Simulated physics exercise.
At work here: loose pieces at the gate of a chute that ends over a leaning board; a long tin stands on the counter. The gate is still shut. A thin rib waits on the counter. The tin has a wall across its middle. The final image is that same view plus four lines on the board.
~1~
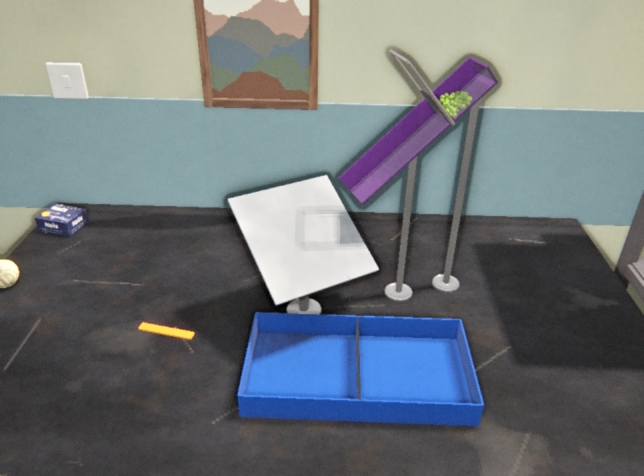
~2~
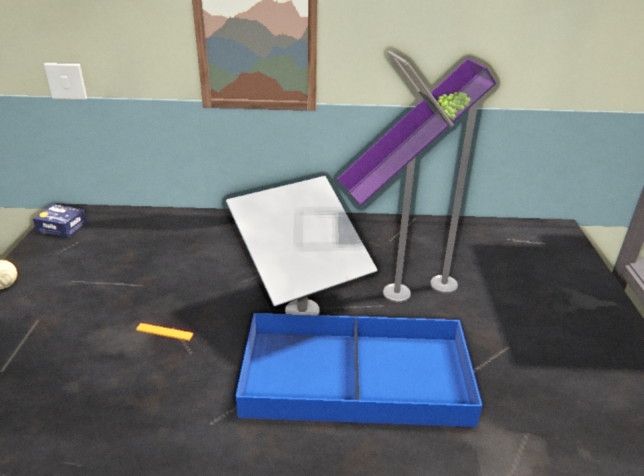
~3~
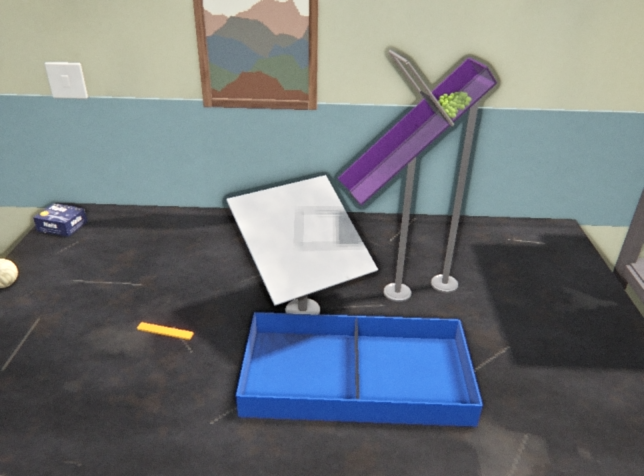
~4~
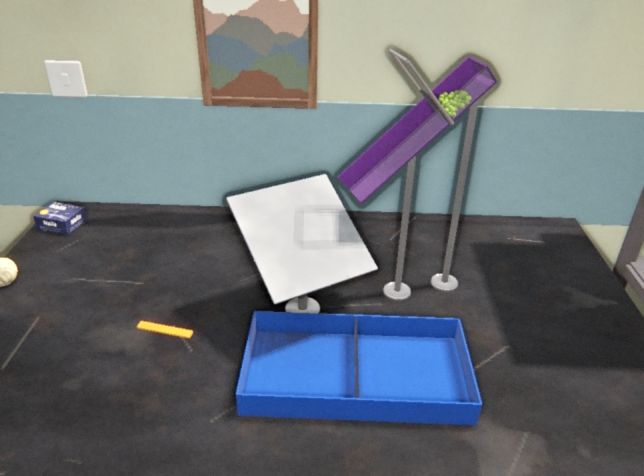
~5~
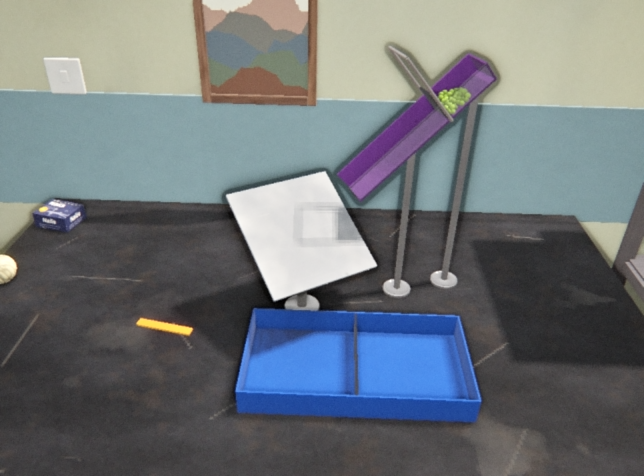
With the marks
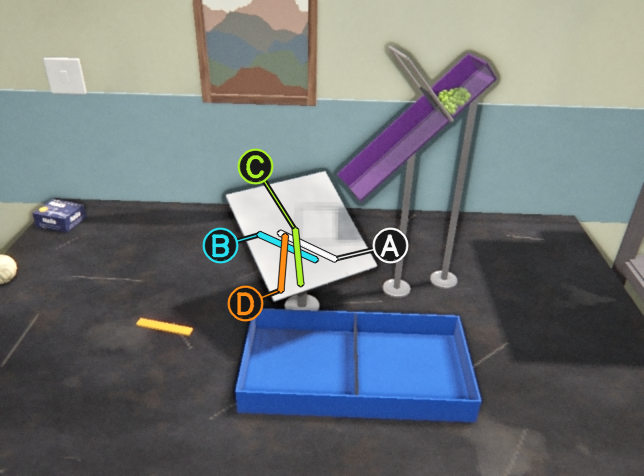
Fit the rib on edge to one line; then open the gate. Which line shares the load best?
B.
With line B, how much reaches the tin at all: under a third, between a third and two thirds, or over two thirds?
It is over two thirds.
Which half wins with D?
The left half.
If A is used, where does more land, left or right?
The right half.
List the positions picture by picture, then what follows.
The first picture shows load behind the gate at (451, 103), dried peas; lip of the chute at (356, 198), sloping fairly steeply.
The second picture shows middle of the board at (302, 235), tilted fairly steeply; middle of its low edge at (328, 287); of its high edge at (278, 187).
The third picture shows front corners of the tin at (237, 396) and (482, 405); front end of its middle wall at (359, 400); gate still shut at (429, 99).
The fourth picture shows middle of the load at (451, 102); lip at (355, 197).
The fifth picture shows middle of the load at (450, 100); lip at (355, 194).
On the marked copy, line A from (280, 233) to (334, 258); line B from (259, 234) to (315, 259); line C from (295, 230) to (300, 283); line D from (285, 236) to (280, 290).
If A is chosen, of what is caught, a small part in the left half, most in the right.
If B is chosen, of what is caught, about half in the left half, about half in the right.
If C is chosen, of what is caught, all in the left half, none in the right.
If D is chosen, of what is caught, nearly all in the left half, a stray few in the right.
